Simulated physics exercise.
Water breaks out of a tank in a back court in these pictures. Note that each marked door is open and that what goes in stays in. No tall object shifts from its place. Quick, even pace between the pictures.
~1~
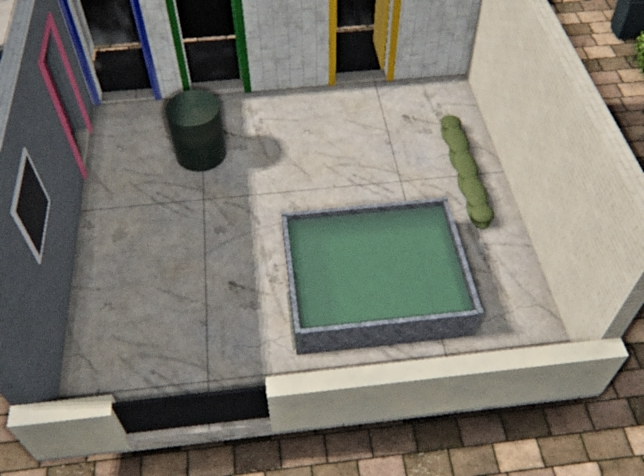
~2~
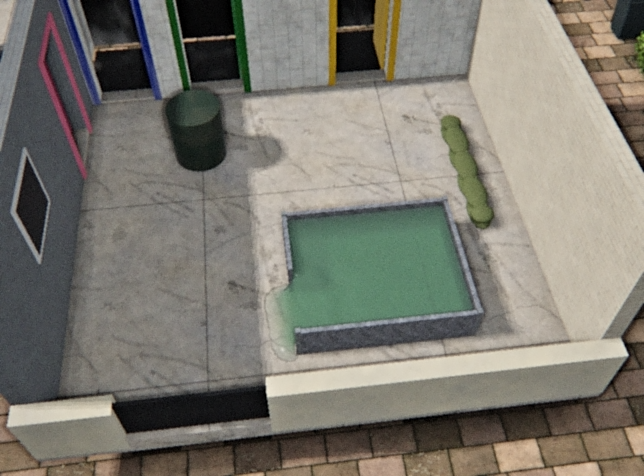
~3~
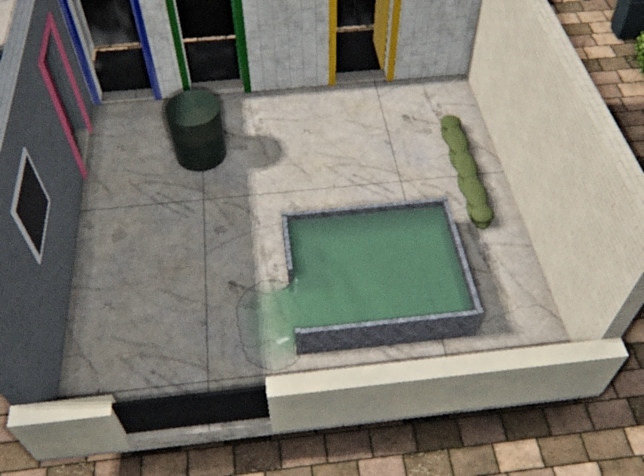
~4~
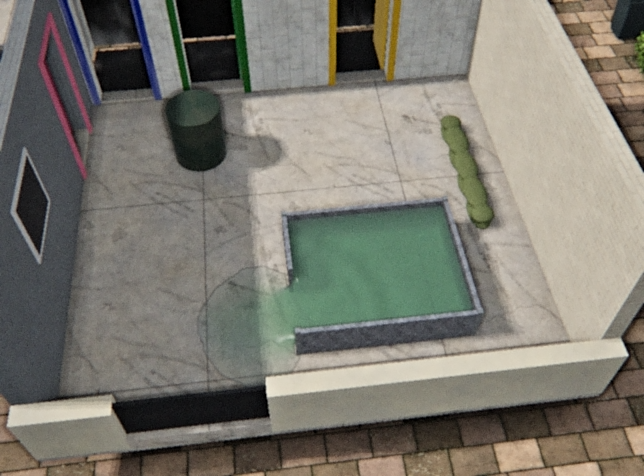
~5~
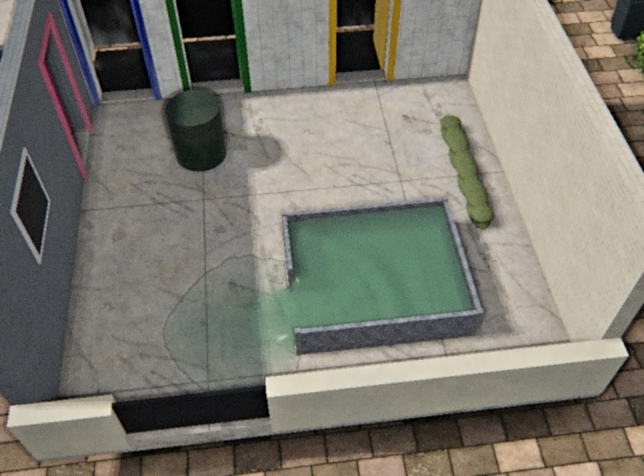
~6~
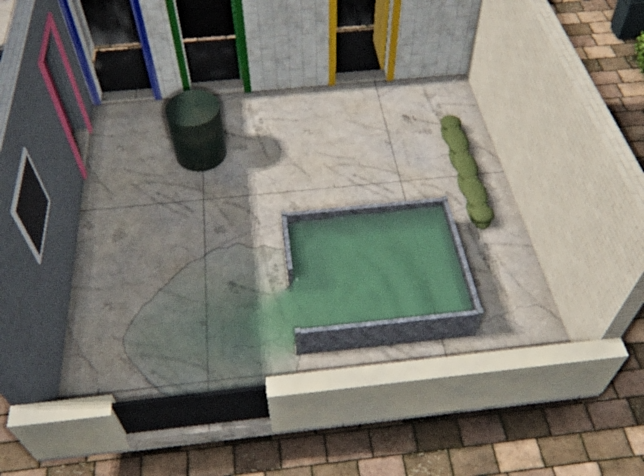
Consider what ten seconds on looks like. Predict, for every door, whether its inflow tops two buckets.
Yellow door: Does not top two buckets; blue door: Tops two buckets; pink door: Does not top two buckets; green door: Does not top two buckets.
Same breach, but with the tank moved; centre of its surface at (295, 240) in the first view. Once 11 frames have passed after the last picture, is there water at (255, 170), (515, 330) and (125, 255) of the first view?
As listed: Untouched, untouched, reached.
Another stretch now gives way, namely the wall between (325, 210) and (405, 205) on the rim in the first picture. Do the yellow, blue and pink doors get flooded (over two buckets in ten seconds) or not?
Outcome - yellow door: Past the mark, blue door: Past the mark, pink door: Short of the mark.
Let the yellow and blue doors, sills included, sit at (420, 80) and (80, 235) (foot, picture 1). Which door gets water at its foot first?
First comes the blue one.
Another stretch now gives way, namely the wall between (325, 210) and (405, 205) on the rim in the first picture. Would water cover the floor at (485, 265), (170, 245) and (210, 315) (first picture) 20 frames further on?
Untouched, untouched, untouched.
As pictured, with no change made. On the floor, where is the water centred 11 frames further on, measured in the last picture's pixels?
Close to (290, 308).
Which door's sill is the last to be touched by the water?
That would be the yellow-painted one.
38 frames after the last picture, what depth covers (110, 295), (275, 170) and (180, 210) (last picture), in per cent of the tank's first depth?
At the three places, in the order asked: Around 25, 6 and 8 per cent.
A moment on, water covers 20 % of the floor; the yellow door not reached, the blue door not reached, the pink door not reached, the green door not reached.
Next, water covers 25 % of the floor; the yellow door not reached, the blue door not reached, the pink door not reached, the green door not reached.
Then, water covers 30 % of the floor; the yellow door not reached, the blue door not reached, the pink door wet at the sill, nothing in, the green door not reached.
Later, water covers 55 % of the floor; the yellow door not reached, the blue door over two buckets in, the pink door wet at the sill, nothing in, the green door wet at the sill, nothing in.
In the end, water covers 85 % of the floor; the yellow door wet at the sill, nothing in, the blue door far over two buckets in, the pink door wet at the sill, nothing in, the green door wet at the sill, nothing in.
